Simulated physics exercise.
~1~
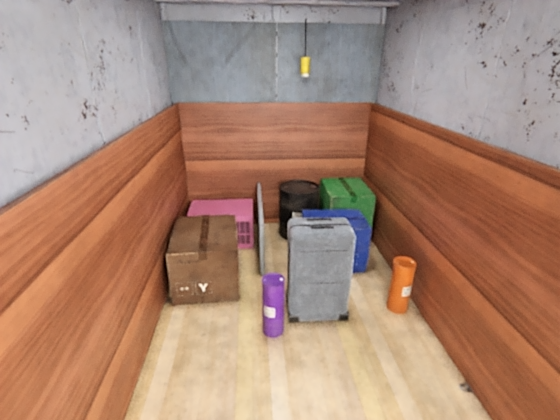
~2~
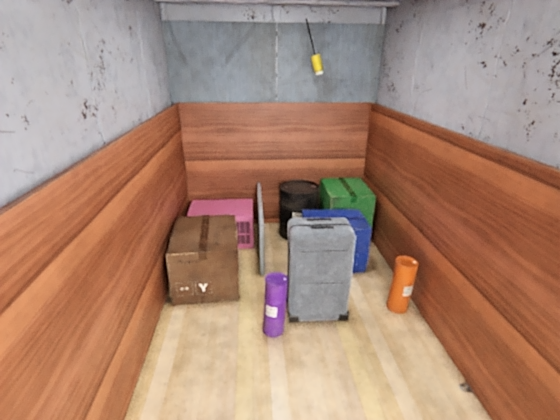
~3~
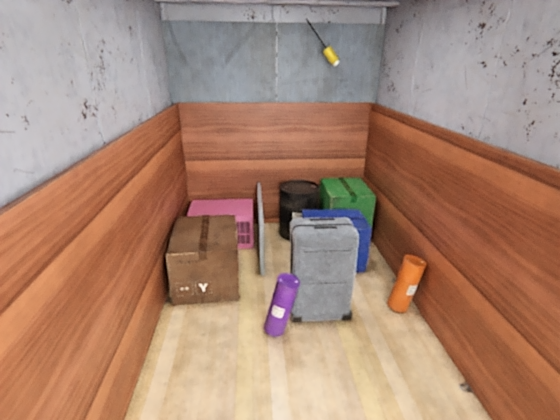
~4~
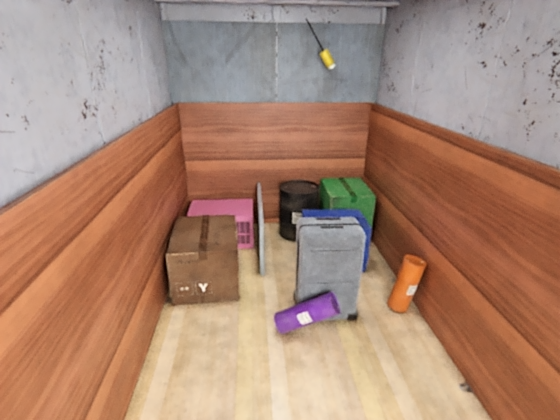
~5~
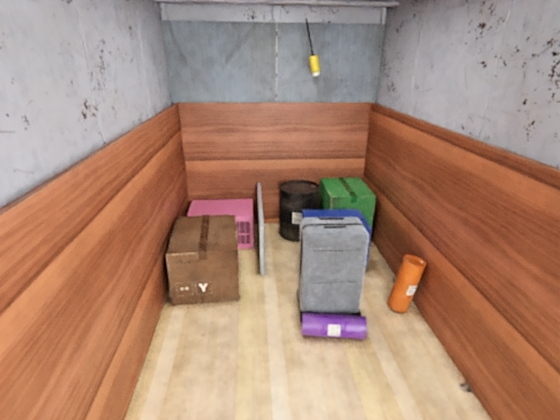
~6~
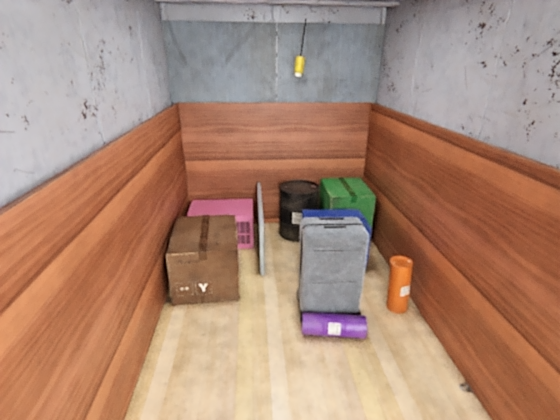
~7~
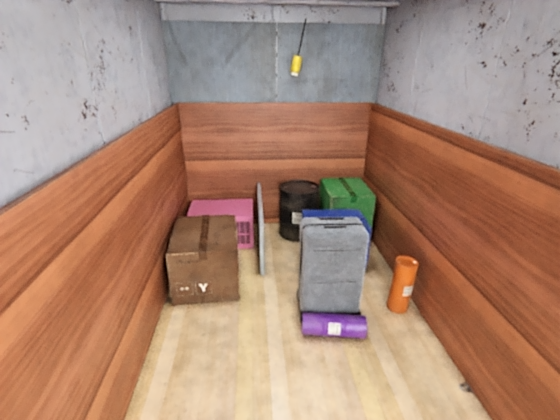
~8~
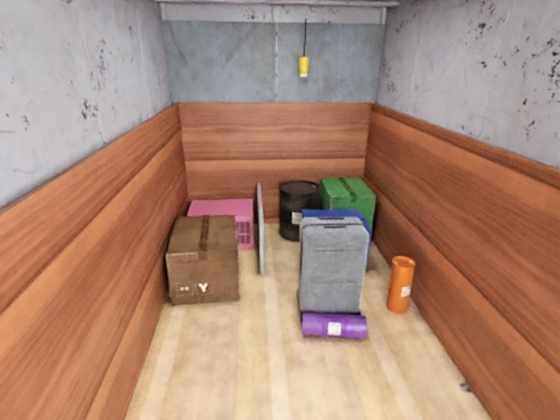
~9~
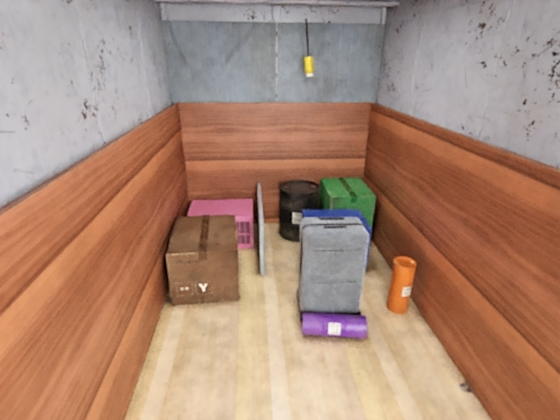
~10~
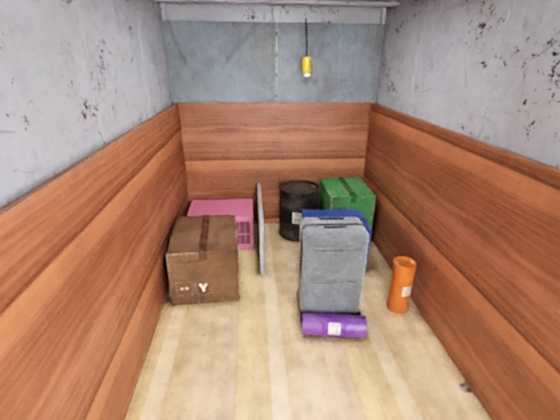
In a van's load bay, a purple canister topples right and stays on its side.
